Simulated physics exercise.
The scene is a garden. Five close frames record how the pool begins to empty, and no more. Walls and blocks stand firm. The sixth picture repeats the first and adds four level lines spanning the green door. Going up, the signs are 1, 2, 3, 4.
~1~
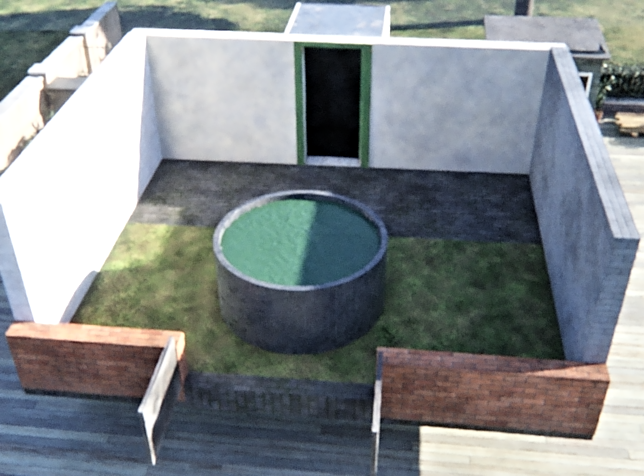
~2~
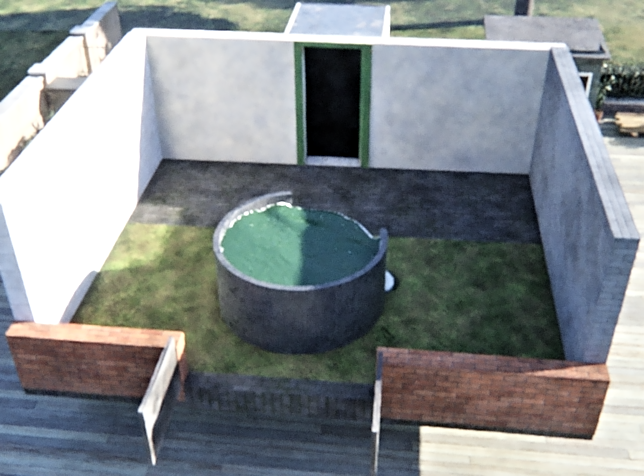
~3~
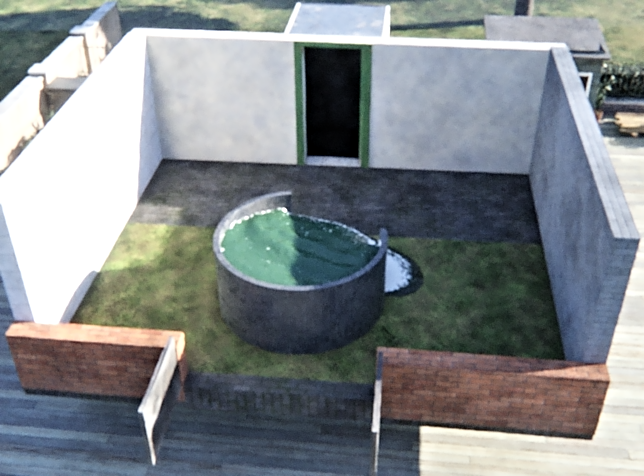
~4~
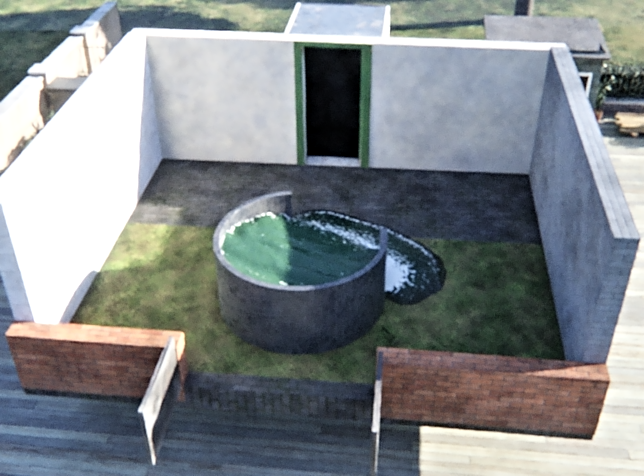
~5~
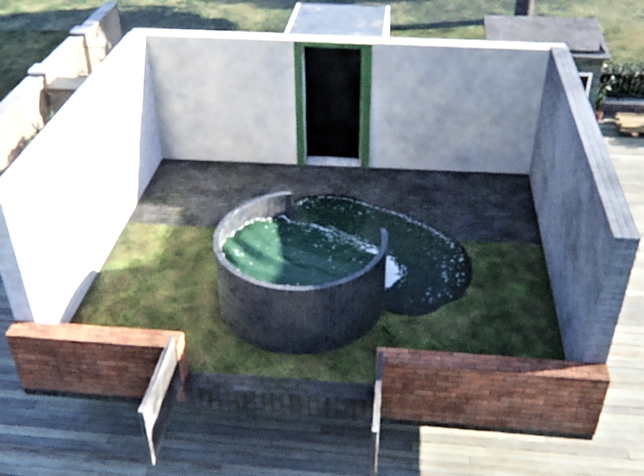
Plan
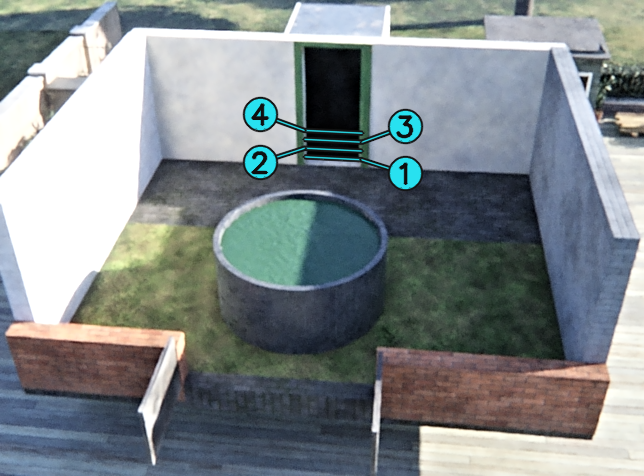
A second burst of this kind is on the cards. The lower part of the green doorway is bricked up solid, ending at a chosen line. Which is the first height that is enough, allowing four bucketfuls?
Go for 2.
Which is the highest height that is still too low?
The answer is 1.
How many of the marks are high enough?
Three.
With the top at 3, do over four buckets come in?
No, that is safe.
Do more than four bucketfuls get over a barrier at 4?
No, not at all.
On the marked copy, 1 at (333, 158); 2 at (333, 149); 3 at (333, 140); 4 at (333, 131); from the bottom up 1, 2, 3, 4.
For height 1, some 15 bucketfuls get in.
For height 2, a bucket or two gets in.
For height 3, nothing gets over.
For height 4, nothing gets over.
